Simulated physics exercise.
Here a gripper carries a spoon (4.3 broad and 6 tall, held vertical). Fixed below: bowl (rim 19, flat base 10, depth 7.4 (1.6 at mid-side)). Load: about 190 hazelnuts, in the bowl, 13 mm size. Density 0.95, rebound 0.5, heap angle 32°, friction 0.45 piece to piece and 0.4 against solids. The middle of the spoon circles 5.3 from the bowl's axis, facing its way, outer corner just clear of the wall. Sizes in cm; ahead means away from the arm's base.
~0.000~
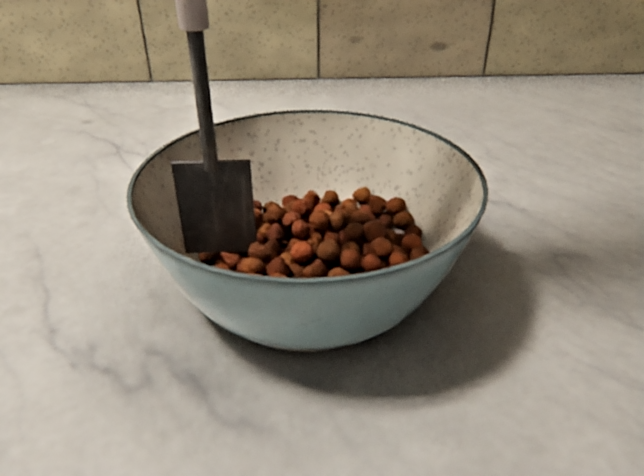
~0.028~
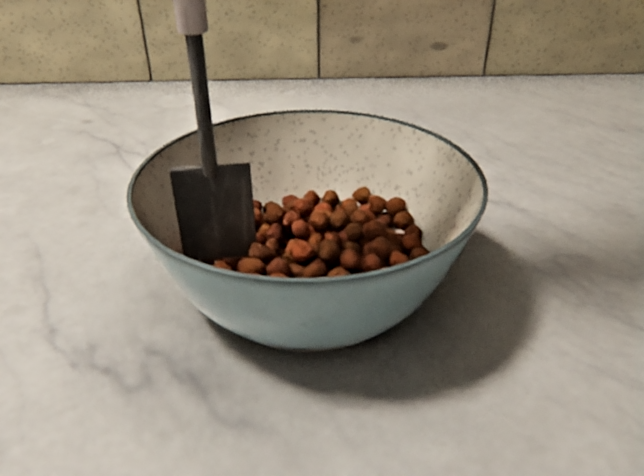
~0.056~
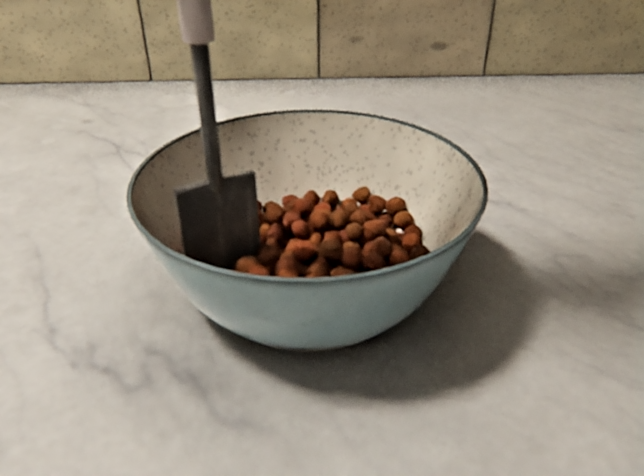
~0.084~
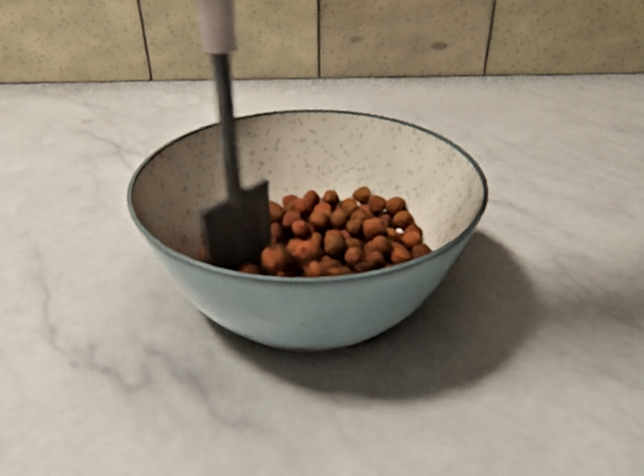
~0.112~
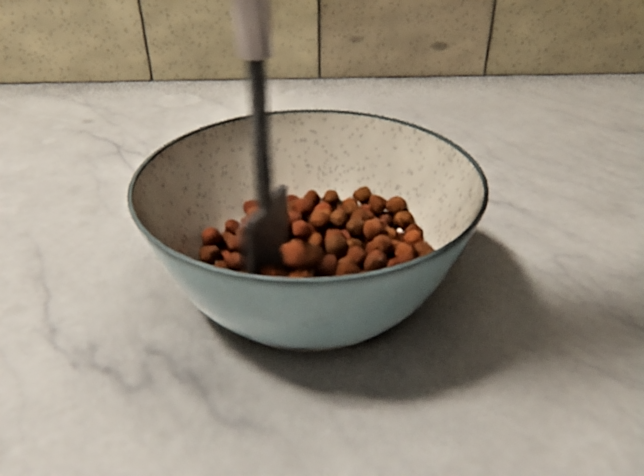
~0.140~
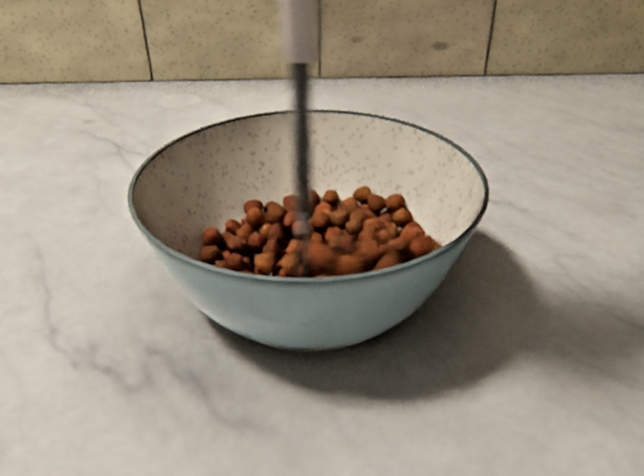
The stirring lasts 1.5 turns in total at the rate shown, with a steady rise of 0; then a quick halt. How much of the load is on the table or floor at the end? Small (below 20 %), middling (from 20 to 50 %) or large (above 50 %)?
Answer: Small; below 20 % of the hazelnuts finish on the table or floor.
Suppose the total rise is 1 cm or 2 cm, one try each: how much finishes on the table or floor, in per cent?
Some 5 and 5 per cent.
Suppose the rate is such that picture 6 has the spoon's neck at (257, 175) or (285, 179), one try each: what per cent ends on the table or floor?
Some 0 and 5 per cent.
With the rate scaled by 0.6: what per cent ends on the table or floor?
Some 0 per cent.
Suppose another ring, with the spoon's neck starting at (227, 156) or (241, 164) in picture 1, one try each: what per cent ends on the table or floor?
Some 5 and 0 per cent.
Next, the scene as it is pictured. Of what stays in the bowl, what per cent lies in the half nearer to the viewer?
Some 30 per cent.
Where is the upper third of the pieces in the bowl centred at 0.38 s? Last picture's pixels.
Around (288, 163).
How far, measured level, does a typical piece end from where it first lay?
Some 8 cm.
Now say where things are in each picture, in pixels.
The spoon neck at (208, 135), 0° round; upper third of the load around (333, 250), from x 210 to 420, top at y 195; 191 in the bowl, in the first picture.
The spoon neck at (207, 140), 7° round; upper third of the load around (333, 250), from x 210 to 420, top at y 195, in the second picture.
The spoon neck at (212, 154), 26° round; upper third of the load around (331, 255), from x 210 to 425, top at y 195, in the third picture.
The spoon neck at (232, 167), 46° round; upper third of the load around (338, 260), from x 210 to 425, top at y 195, in the fourth picture.
The spoon neck at (263, 176), 66° round; upper third of the load around (348, 267), from x 210 to 430, top at y 195, in the fifth picture.
The spoon neck at (303, 180), 86° round; upper third of the load around (362, 260), from x 210 to 435, top at y 195; 191 in the bowl, in the sixth picture.
After 0.38 s, 262° round, highest piece 9 above the table; 182 in the bowl, 1 on the table or floor, 8 in flight or on the tool.
After 0.63 s, 78° round, highest piece 9 above the table; 177 in the bowl, 12 on the table or floor, 2 in flight or on the tool.
After 0.95 s, 180° round, highest piece 7 above the table; 172 in the bowl, 19 on the table or floor.
After 1.65 s, 180° round, highest piece 6 above the table; 172 in the bowl, 19 on the table or floor.
In the end, 172 in the bowl, 19 on the table or floor. That is 10 % on the table or floor.
